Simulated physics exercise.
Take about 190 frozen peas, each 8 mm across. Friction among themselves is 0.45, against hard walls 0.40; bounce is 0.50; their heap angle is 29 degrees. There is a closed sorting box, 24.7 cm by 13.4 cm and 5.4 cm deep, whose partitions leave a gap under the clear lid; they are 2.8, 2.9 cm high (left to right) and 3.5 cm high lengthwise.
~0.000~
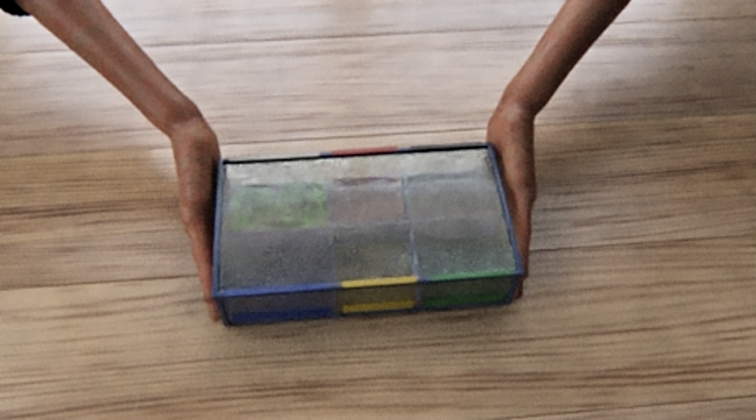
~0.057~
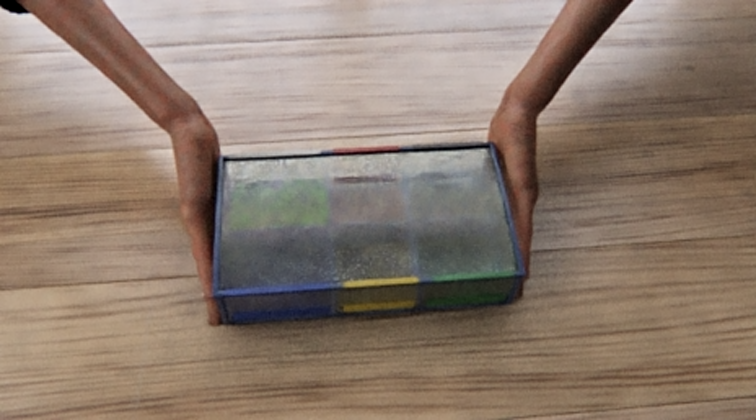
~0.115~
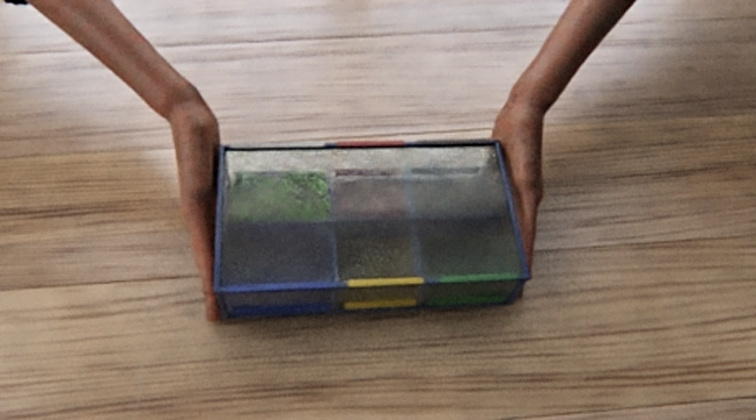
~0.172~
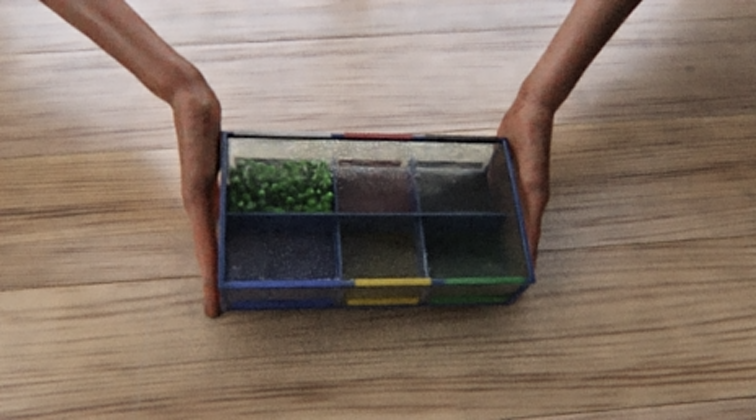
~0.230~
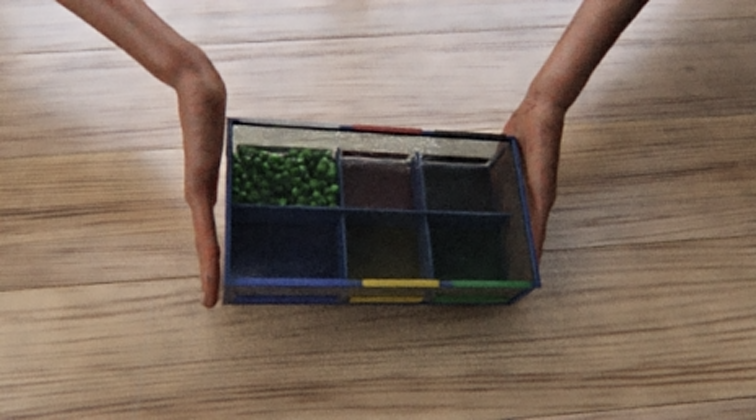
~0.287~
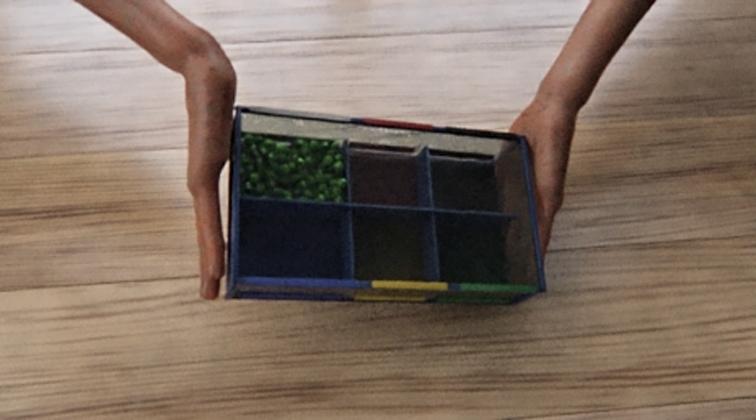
In the video, two hands hold a clear-lidded, six-compartment box above a wooden surface and gradually tilt it, its right side lowering slightly, as the hazy view inside clears to show green peas clustered in the upper-left compartment.
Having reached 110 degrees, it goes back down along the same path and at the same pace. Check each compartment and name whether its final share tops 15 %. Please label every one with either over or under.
Labels - red: Under; blue: Under; green: Over; yellow: Under; white: Under; black: Under.
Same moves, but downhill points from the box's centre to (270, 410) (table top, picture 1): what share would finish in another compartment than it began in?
Some 70 per cent.
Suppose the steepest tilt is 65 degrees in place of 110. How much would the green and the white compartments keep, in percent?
In per cent, green gets 5, white gets 70.
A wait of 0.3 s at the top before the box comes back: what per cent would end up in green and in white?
Result - green: 95 %, white: 0 %.
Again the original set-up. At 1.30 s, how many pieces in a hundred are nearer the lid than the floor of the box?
Close to 90 in a hundred.
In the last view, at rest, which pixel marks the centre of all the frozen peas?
About (470, 274).
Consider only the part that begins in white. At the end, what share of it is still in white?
I'd put it at roughly 0 per cent.
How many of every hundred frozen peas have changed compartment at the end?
About 100 percent of it.
Then, at 1.30 s, tilt 110 degrees; red 10 %, blue 5 %, green 45 %, yellow 20 %, white 20 %.
After 1.98 s, tilt 48 degrees; green 95 %, yellow 5 %.
After 2.70 s, tilt 0 degrees; green 95 %, yellow 5 %.
By 3.5 s all is still; red 0 %, blue 0 %, green 95 %, yellow 5 %, white 0 %, black 0 %.
